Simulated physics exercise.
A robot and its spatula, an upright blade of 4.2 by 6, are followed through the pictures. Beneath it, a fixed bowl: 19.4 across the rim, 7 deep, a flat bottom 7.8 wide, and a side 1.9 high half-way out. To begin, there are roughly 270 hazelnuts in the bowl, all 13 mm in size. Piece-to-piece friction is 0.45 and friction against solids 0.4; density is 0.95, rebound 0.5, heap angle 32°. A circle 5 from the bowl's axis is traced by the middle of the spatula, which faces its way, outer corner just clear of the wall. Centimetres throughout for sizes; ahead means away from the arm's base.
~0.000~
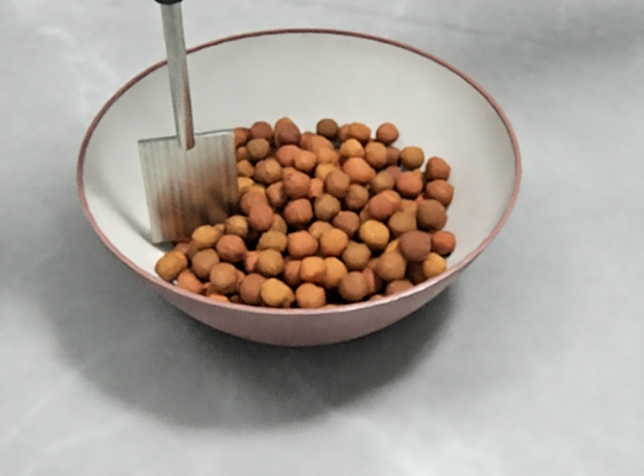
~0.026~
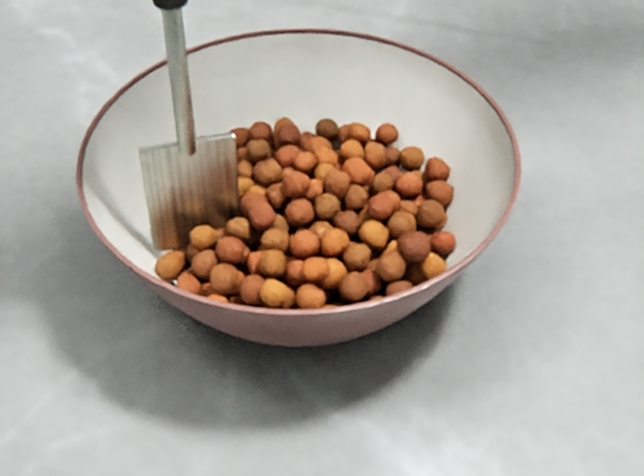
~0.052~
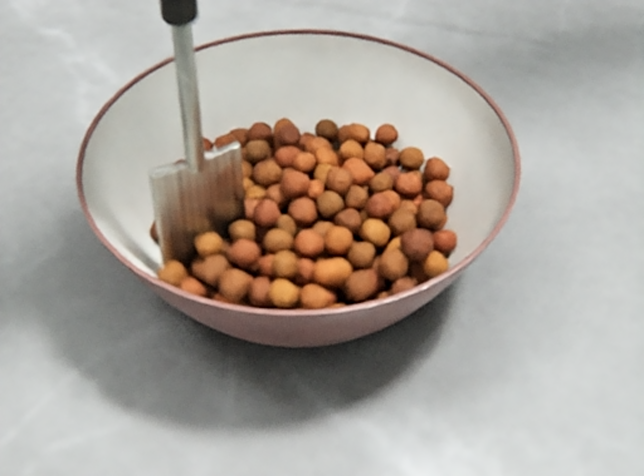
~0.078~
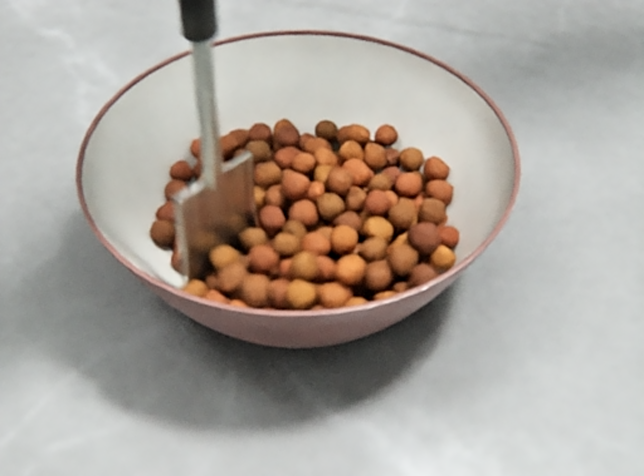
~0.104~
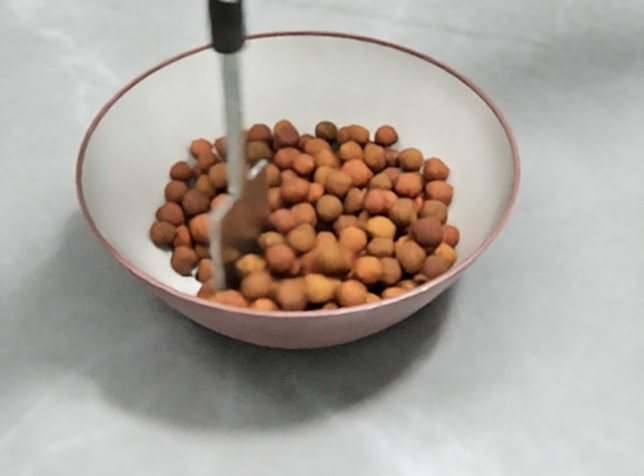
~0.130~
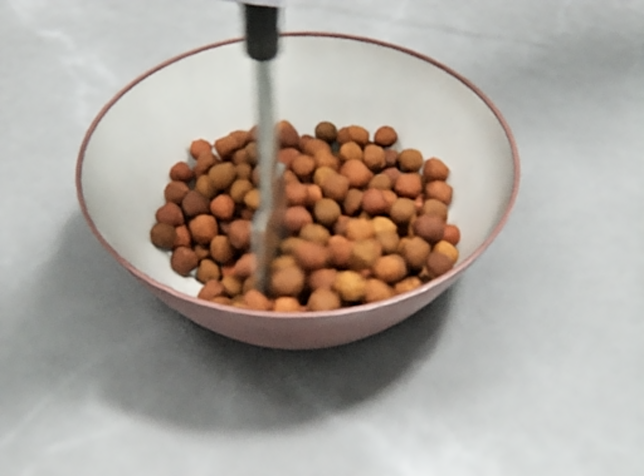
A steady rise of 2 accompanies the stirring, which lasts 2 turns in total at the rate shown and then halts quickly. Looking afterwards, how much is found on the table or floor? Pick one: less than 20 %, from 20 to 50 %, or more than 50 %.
Less than 20 %.
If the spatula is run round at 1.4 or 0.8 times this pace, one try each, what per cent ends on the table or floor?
Around 25 percent on the first try and 10 percent on the second.
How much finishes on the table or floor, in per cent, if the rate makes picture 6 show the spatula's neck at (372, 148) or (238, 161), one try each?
Roughly 35 per cent on the first try and 5 per cent on the second.
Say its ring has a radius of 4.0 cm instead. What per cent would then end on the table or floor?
That would give close to 5 per cent.
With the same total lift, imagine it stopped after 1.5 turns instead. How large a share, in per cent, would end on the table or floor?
10 %.
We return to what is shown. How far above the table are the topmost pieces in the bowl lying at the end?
Around 6.0 cm above the table.
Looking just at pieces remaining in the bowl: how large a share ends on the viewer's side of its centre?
I'd say around 50 per cent.
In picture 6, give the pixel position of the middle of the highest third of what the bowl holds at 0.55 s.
Near (181, 178).
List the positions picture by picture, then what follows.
The first frame shows spatula neck at (183, 108), 0° round; upper third of the load around (304, 201), from x 165 to 445, top at y 130; 266 in the bowl.
The second frame shows spatula neck at (184, 114), 5° round; upper third of the load around (298, 207), from x 165 to 445, top at y 130.
The third frame shows spatula neck at (192, 131), 20° round; upper third of the load around (301, 213), from x 165 to 445, top at y 130.
The fourth frame shows spatula neck at (211, 147), 35° round; upper third of the load around (312, 229), from x 165 to 445, top at y 130.
The fifth frame shows spatula neck at (237, 160), 51° round; upper third of the load around (318, 232), from x 165 to 445, top at y 130.
The sixth frame shows spatula neck at (268, 167), 67° round; upper third of the load around (326, 237), from x 165 to 450, top at y 135; 266 in the bowl.
By 0.55 s, 323° round, highest piece 9 above the table; 251 in the bowl, 9 on the table or floor, 6 in flight or on the tool.
By 0.97 s, 220° round, highest piece 8 above the table; 240 in the bowl, 26 on the table or floor.
By 1.38 s, 0° round, highest piece 6 above the table; 240 in the bowl, 26 on the table or floor.
By 2.08 s, 0° round, highest piece 6 above the table; 240 in the bowl, 26 on the table or floor.
Final count, 240 in the bowl, 26 on the table or floor. That is 10 % on the table or floor.
